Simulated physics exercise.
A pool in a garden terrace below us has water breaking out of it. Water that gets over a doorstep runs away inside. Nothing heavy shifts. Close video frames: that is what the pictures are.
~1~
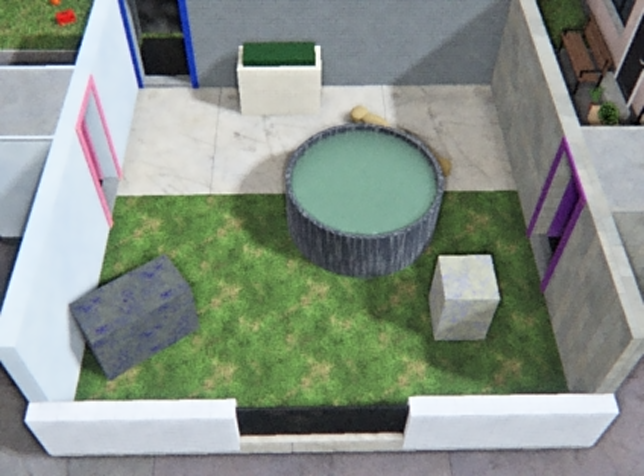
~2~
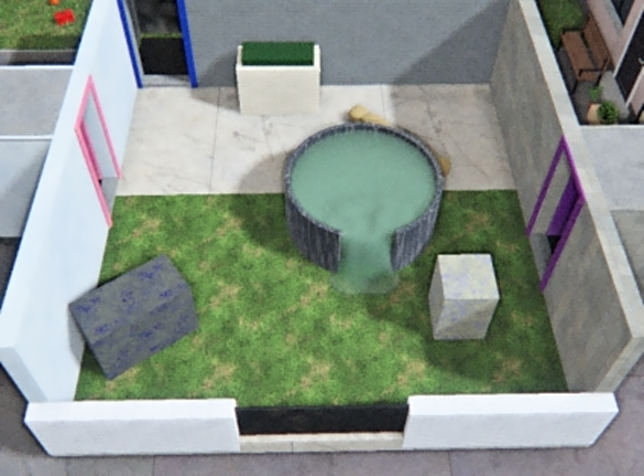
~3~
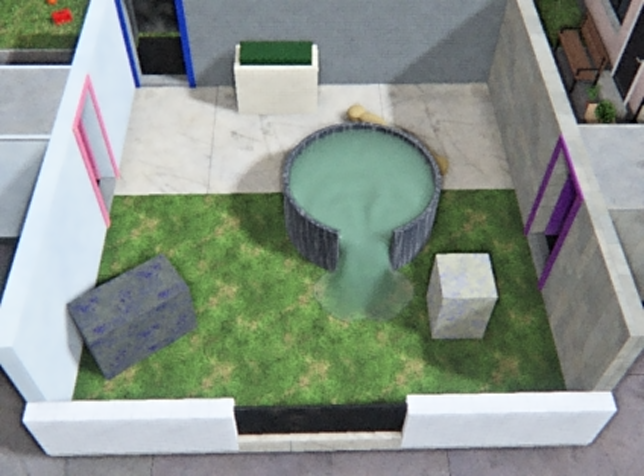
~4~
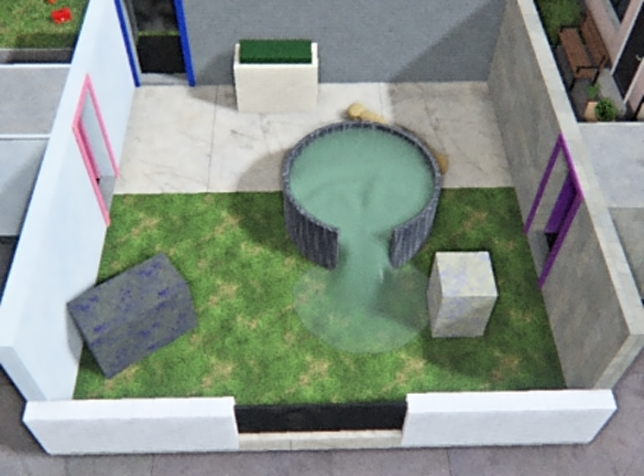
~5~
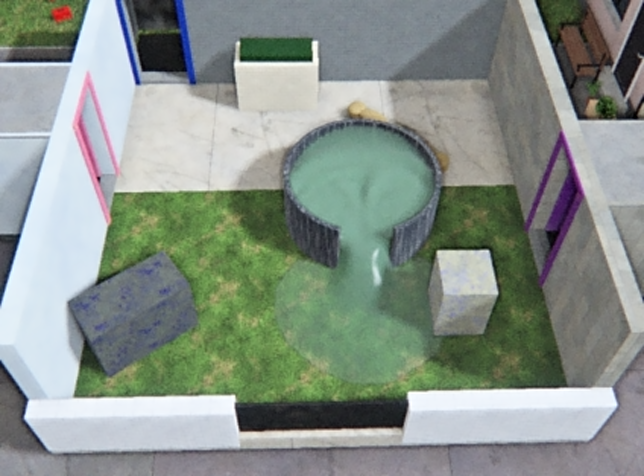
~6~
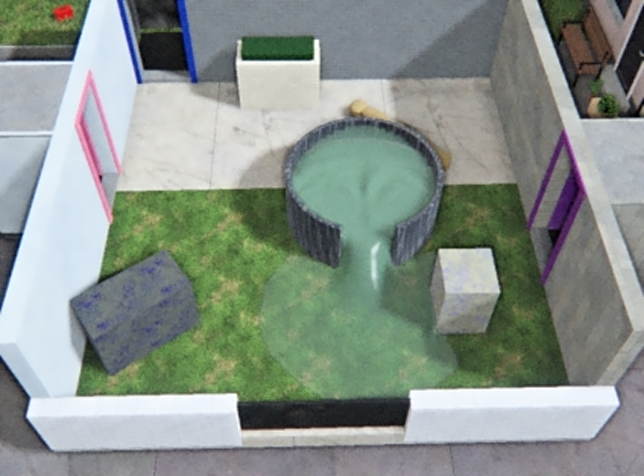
A round, dark grey pool of green water stands in a walled garden terrace seen from above, on the edge between pale paving and grass. A dark block lies at left and a pale one at right, with a pink-edged opening in the left wall and a purple one in the right. The water lies still, then pours through a gap in the pool's near side and spreads over the grass in a widening, see-through sheet.
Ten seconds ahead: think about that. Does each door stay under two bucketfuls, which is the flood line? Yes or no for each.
Purple door - yes, stays under; pink door - yes, stays under; blue door - yes, stays under.
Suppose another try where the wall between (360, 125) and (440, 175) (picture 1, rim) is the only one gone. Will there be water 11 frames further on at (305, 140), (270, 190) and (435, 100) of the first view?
First soaked through, second kept bare, third soaked through.
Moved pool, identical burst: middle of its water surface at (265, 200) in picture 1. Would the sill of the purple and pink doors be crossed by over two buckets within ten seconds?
Lab note - purple door never reaches it; pink door never reaches it.
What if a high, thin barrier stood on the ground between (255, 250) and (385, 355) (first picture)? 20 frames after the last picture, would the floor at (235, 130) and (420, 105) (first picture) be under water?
The first point ends up spared and the second ends up spared.
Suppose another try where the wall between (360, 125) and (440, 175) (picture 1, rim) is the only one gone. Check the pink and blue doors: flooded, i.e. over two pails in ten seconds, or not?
Looking at the doors, the pink door overshoots the limit while the blue door overshoots the limit.
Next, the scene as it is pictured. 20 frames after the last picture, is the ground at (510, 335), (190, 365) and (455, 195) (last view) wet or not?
First spot submerged, second spot submerged, third spot spared.
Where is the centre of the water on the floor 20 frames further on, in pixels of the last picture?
The balance point is around (349, 287).
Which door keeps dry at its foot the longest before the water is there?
Last comes the blue-painted one.
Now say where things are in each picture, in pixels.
The first frame shows still water in the pool at (364, 181).
In the second frame, water pours out at (366, 259) and has run to (334, 284).
In the third frame, water pours out at (364, 261) and has run to (385, 317).
In the fourth frame, water pours out at (364, 261) and has run to (344, 346).
In the fifth frame, the front is at (383, 379), out from the gap at (365, 259).
In the sixth frame, the front is at a hidden place, out from the gap at (366, 257).
A moment on, water covers 20 % of the floor; the purple door not reached, the pink door not reached, the blue door not reached.
Next, water covers 35 % of the floor; the purple door not reached, the pink door not reached, the blue door not reached.
Then, water covers 40 % of the floor; the purple door wet at the sill, nothing in, the pink door not reached, the blue door not reached.
Later, water covers 65 % of the floor; the purple door wet at the sill, nothing in, the pink door not reached, the blue door not reached.
In the end, water covers 95 % of the floor; the purple door wet at the sill, nothing in, the pink door wet at the sill, nothing in, the blue door wet at the sill, nothing in.
